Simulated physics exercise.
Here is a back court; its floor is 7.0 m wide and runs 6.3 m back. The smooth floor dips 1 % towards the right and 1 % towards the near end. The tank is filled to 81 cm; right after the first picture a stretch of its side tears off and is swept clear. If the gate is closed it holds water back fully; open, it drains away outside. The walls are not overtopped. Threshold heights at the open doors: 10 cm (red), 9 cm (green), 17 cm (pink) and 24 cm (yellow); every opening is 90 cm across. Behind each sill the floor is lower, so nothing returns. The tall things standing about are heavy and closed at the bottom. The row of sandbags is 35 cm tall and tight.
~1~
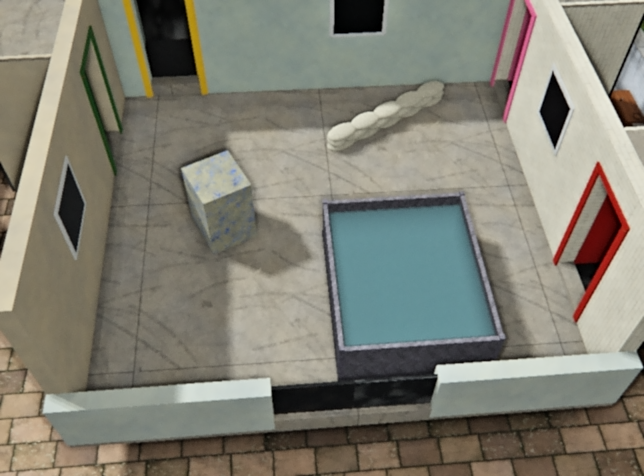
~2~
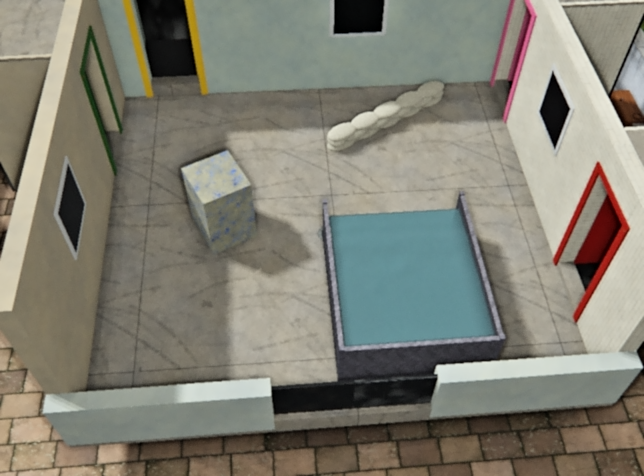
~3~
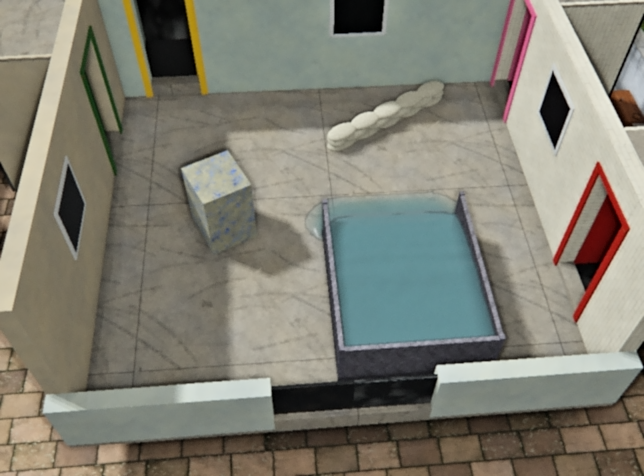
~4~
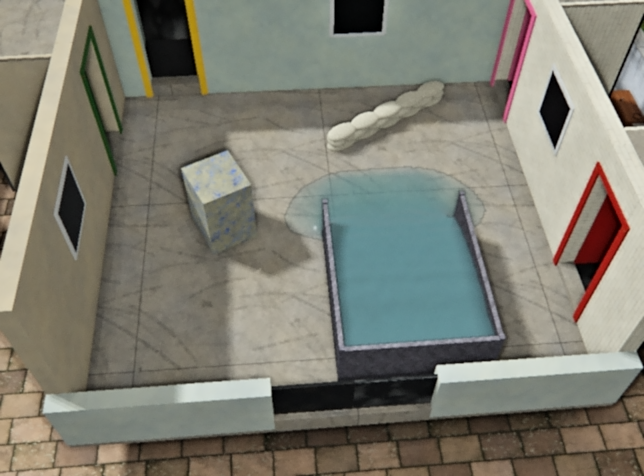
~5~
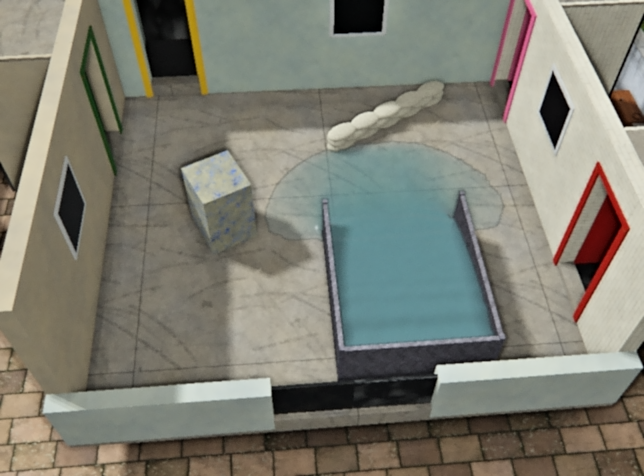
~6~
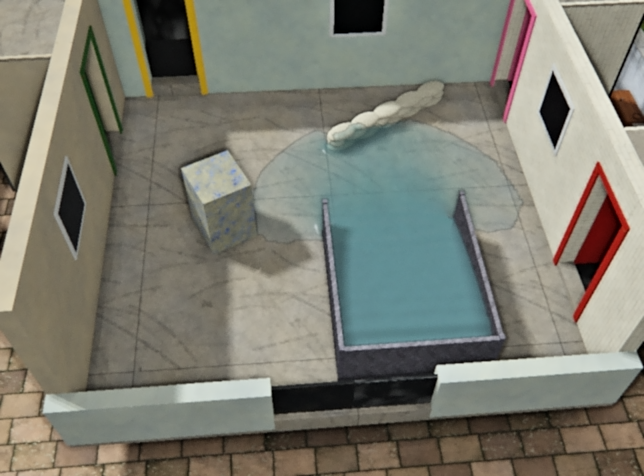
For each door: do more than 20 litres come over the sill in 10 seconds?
The water let in: At the red door it goes over the limit; at the green door it exceeds the limit; at the pink door it exceeds the limit; at the yellow door it stays under the limit.
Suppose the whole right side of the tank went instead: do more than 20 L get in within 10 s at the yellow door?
Then: Yellow under.
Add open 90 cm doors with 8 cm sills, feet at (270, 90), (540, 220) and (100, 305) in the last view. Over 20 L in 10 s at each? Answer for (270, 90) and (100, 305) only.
In that order: Over, under.
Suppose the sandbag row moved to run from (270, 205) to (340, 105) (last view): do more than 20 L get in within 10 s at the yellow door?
Then: Yellow under.
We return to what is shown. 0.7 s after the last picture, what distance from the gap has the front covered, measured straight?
Some 4.2 m out.
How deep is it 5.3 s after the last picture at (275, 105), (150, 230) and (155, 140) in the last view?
In that order: 10, 9 and 11 cm.
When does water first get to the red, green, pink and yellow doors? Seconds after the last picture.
Arrival: Red 3.0 s, green 2.2 s, pink 0.5 s, yellow 1.1 s.
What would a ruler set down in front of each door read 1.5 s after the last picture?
In cm: Red 0, green 0, pink 48, yellow 12.
Then, 0.7 s after the last picture water covers 40 % of the floor and is deepest (47 cm) near (366, 140); red door not reached, green door not reached, pink door 8 cm at the sill, 0 L in, yellow door not reached.
Then, 1.5 s after the last picture water covers 50 % of the floor and is deepest (48 cm) near (493, 99); red door not reached, green door not reached, pink door 48 cm at the sill, 107 L in, yellow door 12 cm at the sill, 0 L in.
Then, 2.8 s after the last picture water covers 55 % of the floor and is deepest (36 cm) near (502, 126); red door not reached, green door 14 cm at the sill, 1 L in, pink door 36 cm at the sill, 362 L in, yellow door 16 cm at the sill, 0 L in.
Then, 5.3 s after the last picture water covers 85 % of the floor and is deepest (24 cm) near (591, 380); red door 6 cm at the sill, 0 L in, green door 15 cm at the sill, 44 L in, pink door 16 cm at the sill, 456 L in, yellow door 8 cm at the sill, 0 L in.
Then, 9.3 s after the last picture water covers 95 % of the floor and is deepest (18 cm) near (276, 403); red door 16 cm at the sill, 38 L in, green door 3 cm at the sill, 55 L in, pink door 6 cm at the sill, 457 L in, yellow door 3 cm at the sill, 0 L in.
